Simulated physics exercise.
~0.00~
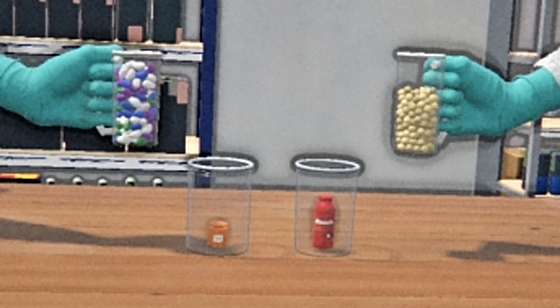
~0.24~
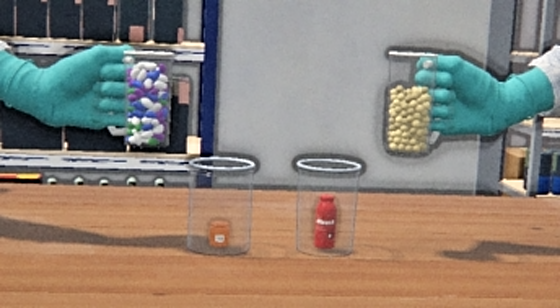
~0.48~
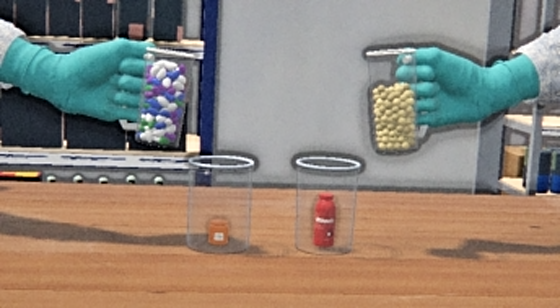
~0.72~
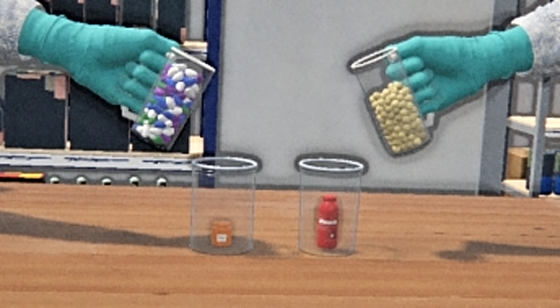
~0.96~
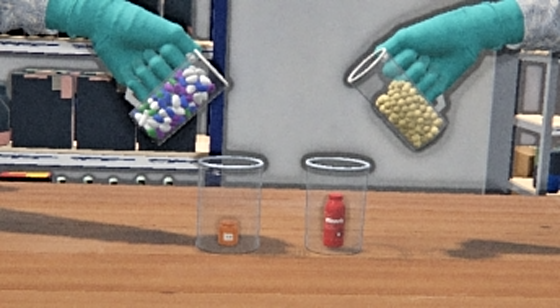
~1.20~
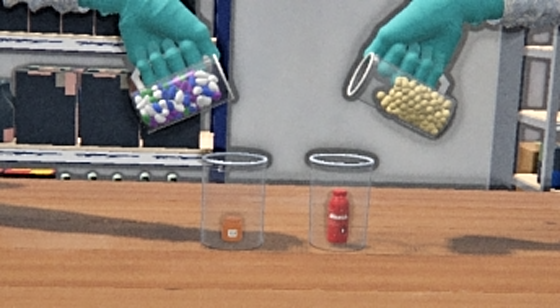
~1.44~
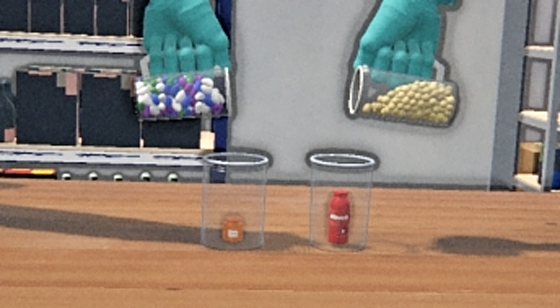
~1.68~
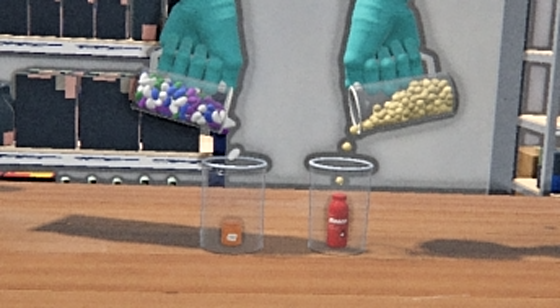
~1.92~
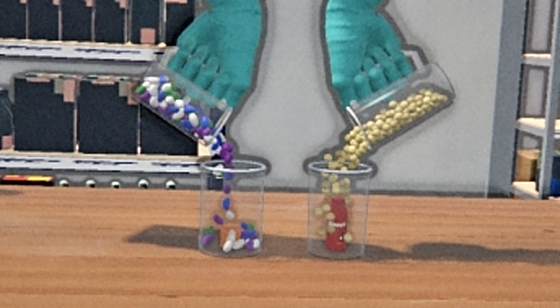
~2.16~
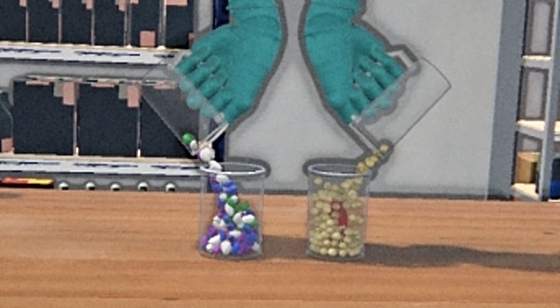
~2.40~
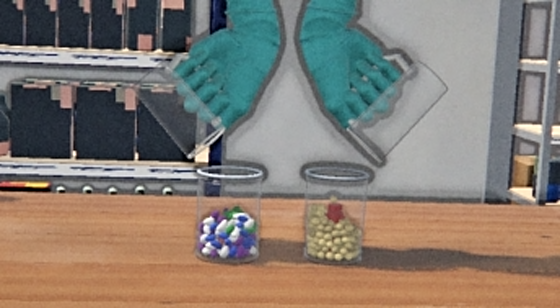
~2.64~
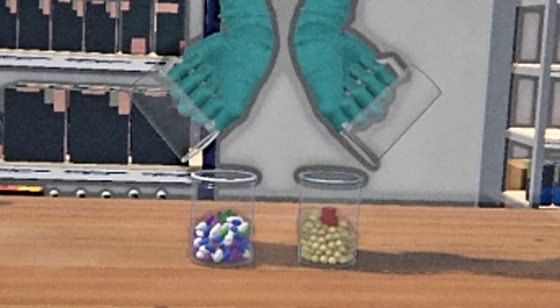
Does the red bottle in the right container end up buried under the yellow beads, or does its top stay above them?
The top of the red bottle stays above the yellow beads, while the orange object on the left disappears under its fill.
